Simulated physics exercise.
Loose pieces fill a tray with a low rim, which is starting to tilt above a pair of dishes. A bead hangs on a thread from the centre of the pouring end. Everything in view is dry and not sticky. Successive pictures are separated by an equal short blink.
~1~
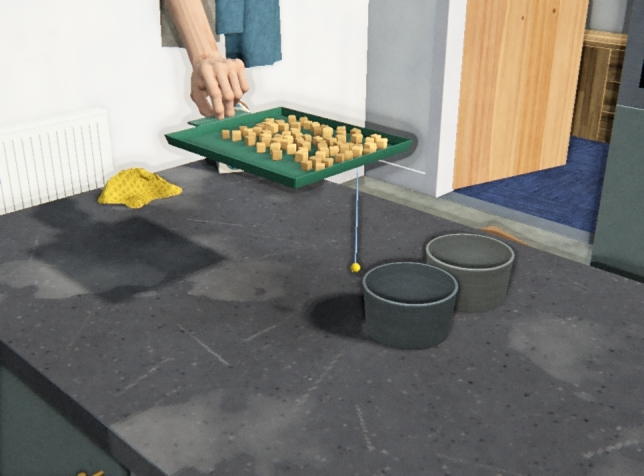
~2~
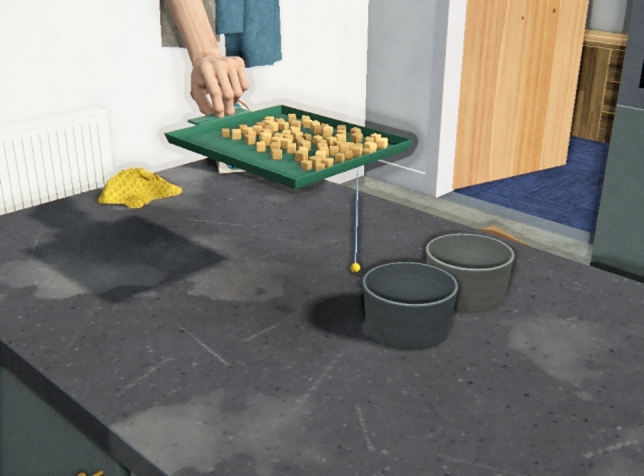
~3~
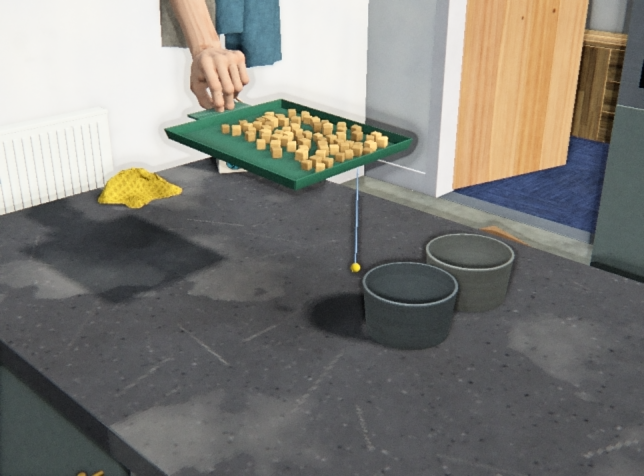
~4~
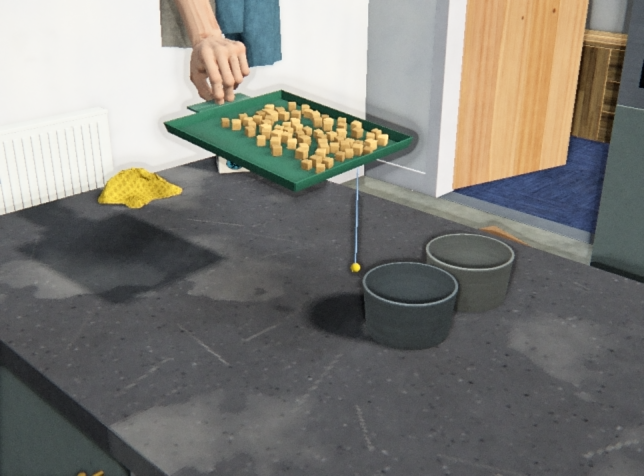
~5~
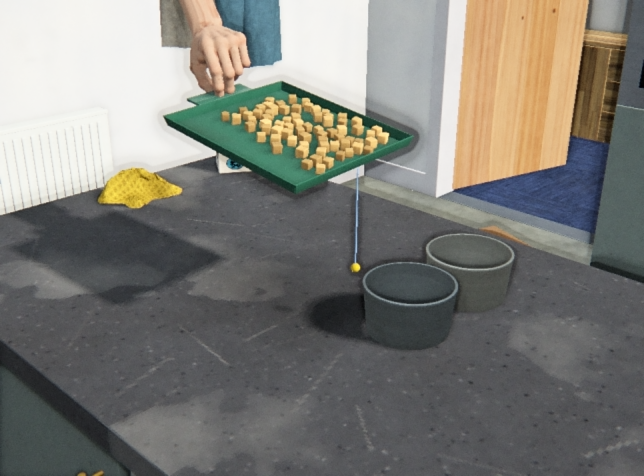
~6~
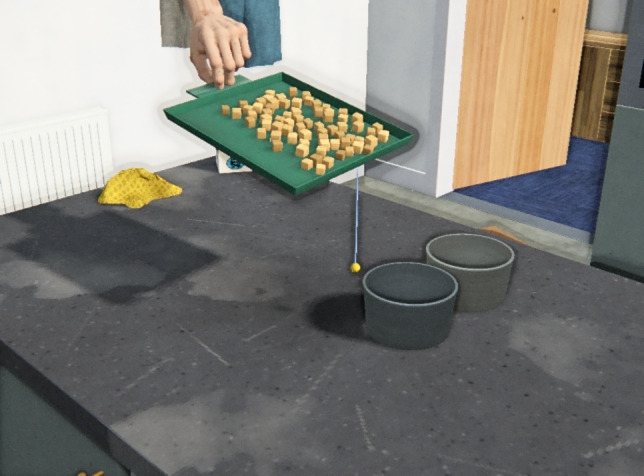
A hand grips the back of a green tray of small tan wooden cubes and gradually tilts it, the near-left front corner dipping slightly while the cubes barely shift. Below are two round dark grey dishes, a yellow bead on a thread and, at left, a crumpled yellow cloth. The still camera looks down across a dark, scuffed countertop toward a white radiator and open wooden door.
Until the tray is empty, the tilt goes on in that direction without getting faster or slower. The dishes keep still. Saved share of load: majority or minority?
The catch is going to fall below what is lost.
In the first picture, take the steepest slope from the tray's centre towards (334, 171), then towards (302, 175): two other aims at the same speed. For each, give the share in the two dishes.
It comes to about 20 per cent the first time and about 0 per cent the second.
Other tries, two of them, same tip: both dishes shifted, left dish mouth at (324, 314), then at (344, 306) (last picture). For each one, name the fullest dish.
The first try favours the leftmost one, and the second try favours the leftmost one.
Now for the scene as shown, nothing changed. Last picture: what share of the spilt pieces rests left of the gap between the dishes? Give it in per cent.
90 per cent or thereabouts.
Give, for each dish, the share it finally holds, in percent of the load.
20 per cent goes to the left dish and 0 per cent to the right dish.
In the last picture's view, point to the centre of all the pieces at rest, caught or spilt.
Last view, resting centre - approx. (345, 376).
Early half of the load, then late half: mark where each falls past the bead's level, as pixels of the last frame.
The early half goes through (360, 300), the late half through (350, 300).
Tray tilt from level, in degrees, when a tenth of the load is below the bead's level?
That happens at around 110°.
Shortly afterwards, tray tipped steeply; the whole lot on the tray.
Next, tray tipped right over; the whole lot on the tray.
Some moments later, tray tipped past a quarter turn; a little in the left dish; the bulk outside both.
In the end, tray tipped past a quarter turn; a little in the left dish; none at all in the right dish; the bulk outside both.
